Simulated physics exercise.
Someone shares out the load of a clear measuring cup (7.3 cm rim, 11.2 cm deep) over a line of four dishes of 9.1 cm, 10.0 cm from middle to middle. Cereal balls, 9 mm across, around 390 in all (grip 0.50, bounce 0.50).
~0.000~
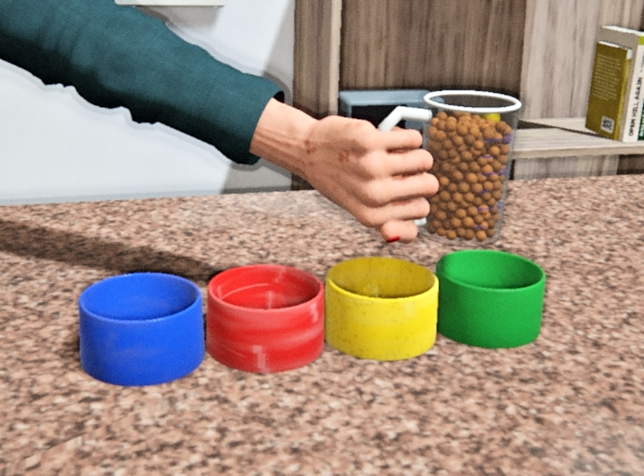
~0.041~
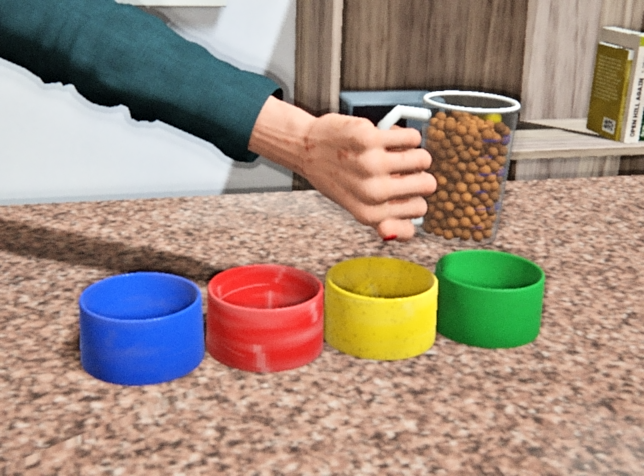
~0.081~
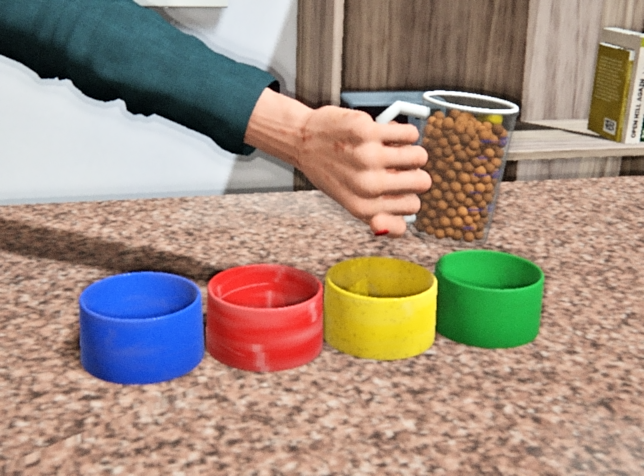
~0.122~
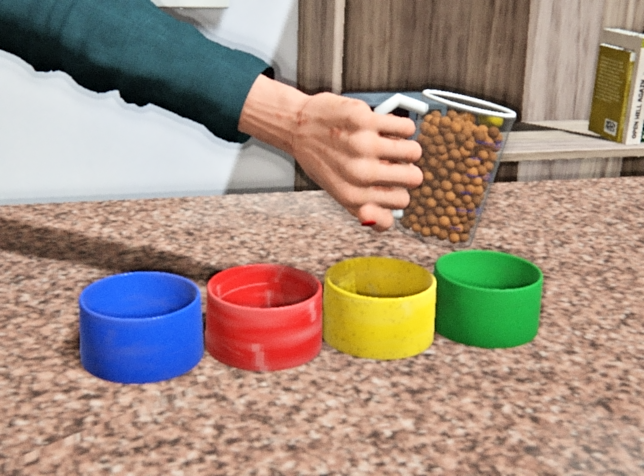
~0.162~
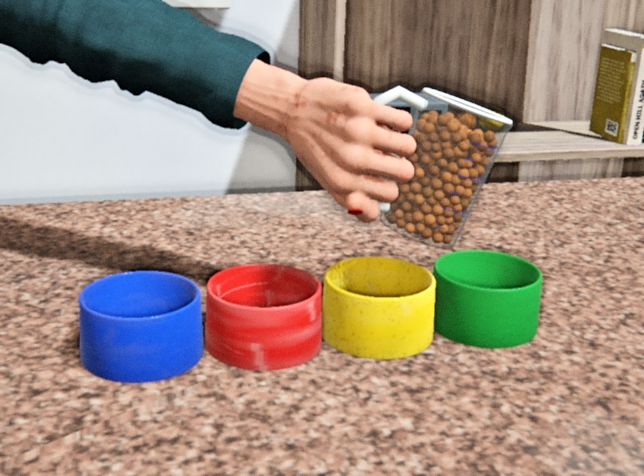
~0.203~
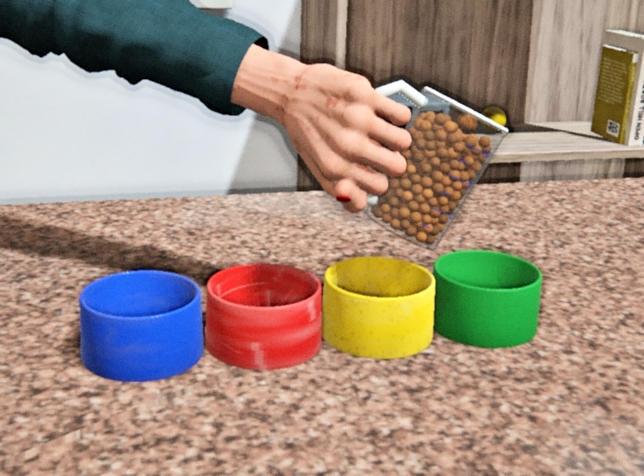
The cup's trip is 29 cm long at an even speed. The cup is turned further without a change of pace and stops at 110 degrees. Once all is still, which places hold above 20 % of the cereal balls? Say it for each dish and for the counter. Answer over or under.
Red dish: Over; blue dish: Under; green dish: Under; yellow dish: Over; on the counter: Under.
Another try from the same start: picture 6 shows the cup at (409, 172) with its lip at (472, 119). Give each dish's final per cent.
Red 40; blue 30; green 0; yellow 0.
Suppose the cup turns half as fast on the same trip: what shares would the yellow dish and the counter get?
Then: Yellow 0; counter 20.
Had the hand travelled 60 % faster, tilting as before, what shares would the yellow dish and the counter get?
Then: Yellow 0; counter 20.
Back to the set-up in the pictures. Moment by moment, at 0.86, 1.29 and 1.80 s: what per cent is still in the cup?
In turn: 70, 30, 5.
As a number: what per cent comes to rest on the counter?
Roughly 10 per cent.
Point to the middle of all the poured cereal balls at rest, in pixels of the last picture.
Around (314, 321).
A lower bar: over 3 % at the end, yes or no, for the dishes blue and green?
Blue yes; green no.
Then, at 0.86 s, tilt 110 degrees; cup holds 70 %, yellow 25 %.
Then, at 1.29 s, tilt 110 degrees; cup holds 30 %, red 20 %, yellow 45 %.
Then, at 1.80 s, tilt 110 degrees; cup holds 5 %, red 35 %, blue 5 %, yellow 45 %.
In the end, at 2.7 s, red 35 %, blue 10 %, green 0 %, yellow 45 %, counter 10 %.
